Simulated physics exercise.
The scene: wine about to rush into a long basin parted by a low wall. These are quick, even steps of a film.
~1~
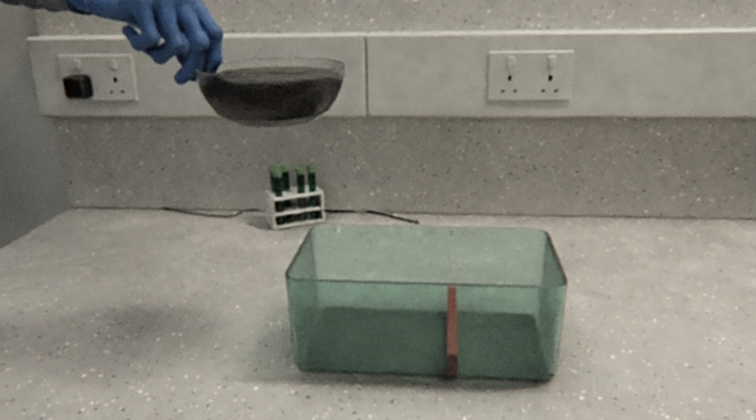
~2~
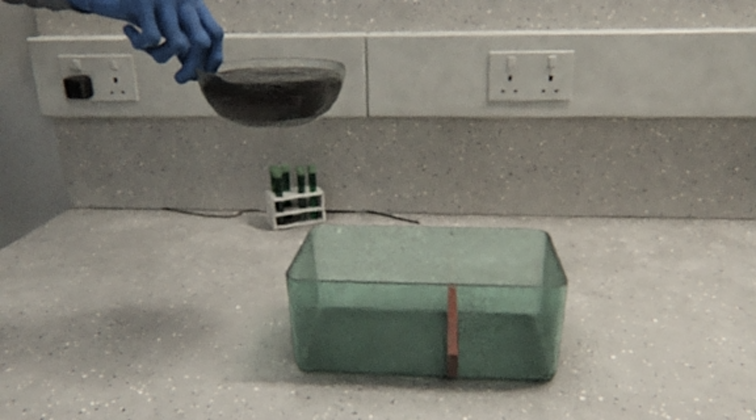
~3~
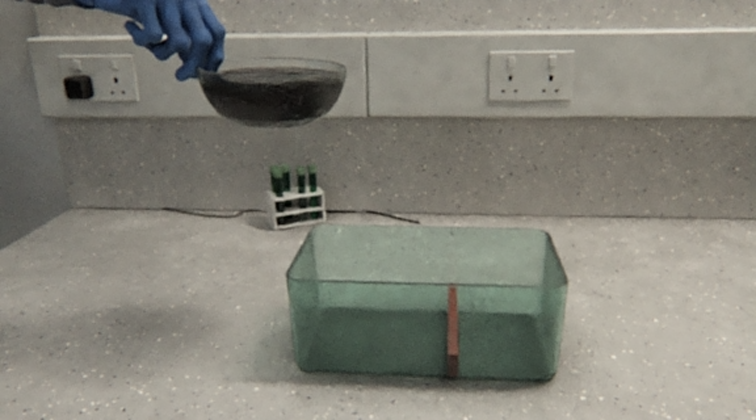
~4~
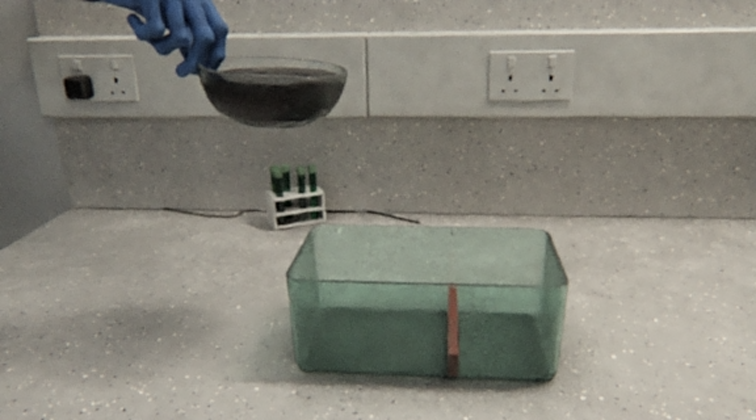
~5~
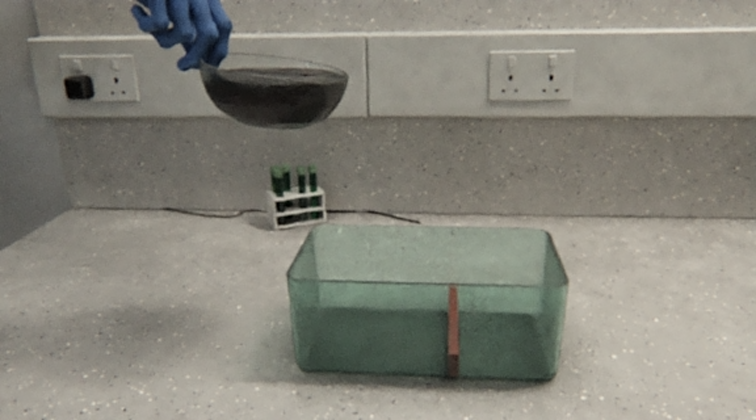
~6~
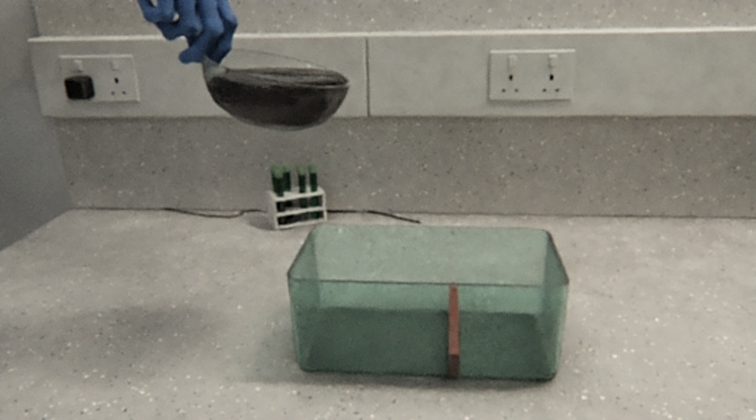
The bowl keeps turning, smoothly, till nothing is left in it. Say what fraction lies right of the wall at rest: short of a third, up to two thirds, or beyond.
It comes to less than a third.
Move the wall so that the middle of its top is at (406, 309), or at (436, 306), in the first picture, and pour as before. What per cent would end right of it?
First some 60, then 15 per cent.
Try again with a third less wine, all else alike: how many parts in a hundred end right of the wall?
About 10 per cent.
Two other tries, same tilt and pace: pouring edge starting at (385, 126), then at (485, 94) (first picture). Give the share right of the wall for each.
Roughly 35 per cent, and 50 per cent.
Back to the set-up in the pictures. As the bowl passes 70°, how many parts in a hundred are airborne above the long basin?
Some 45 per cent.
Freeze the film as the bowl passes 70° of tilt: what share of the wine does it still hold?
It comes to 25 per cent or so.
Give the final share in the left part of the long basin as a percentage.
Close to 85 per cent.
A moment on, the bowl is tipped part way and 23 per cent is still to pour, 31 is left of the wall and 1 right of it.
Next, the bowl is tipped right over and 0 per cent is still to pour, 88 is left of the wall and 7 right of it.
Then the bowl is tipped right over and 0 per cent is still to pour, 88 is left of the wall and 11 right of it.
Later the bowl is tipped right over and 0 per cent is still to pour, 87 is left of the wall and 12 right of it.
At rest 87 per cent lies left of the wall, 12 right of it and 1 outside.
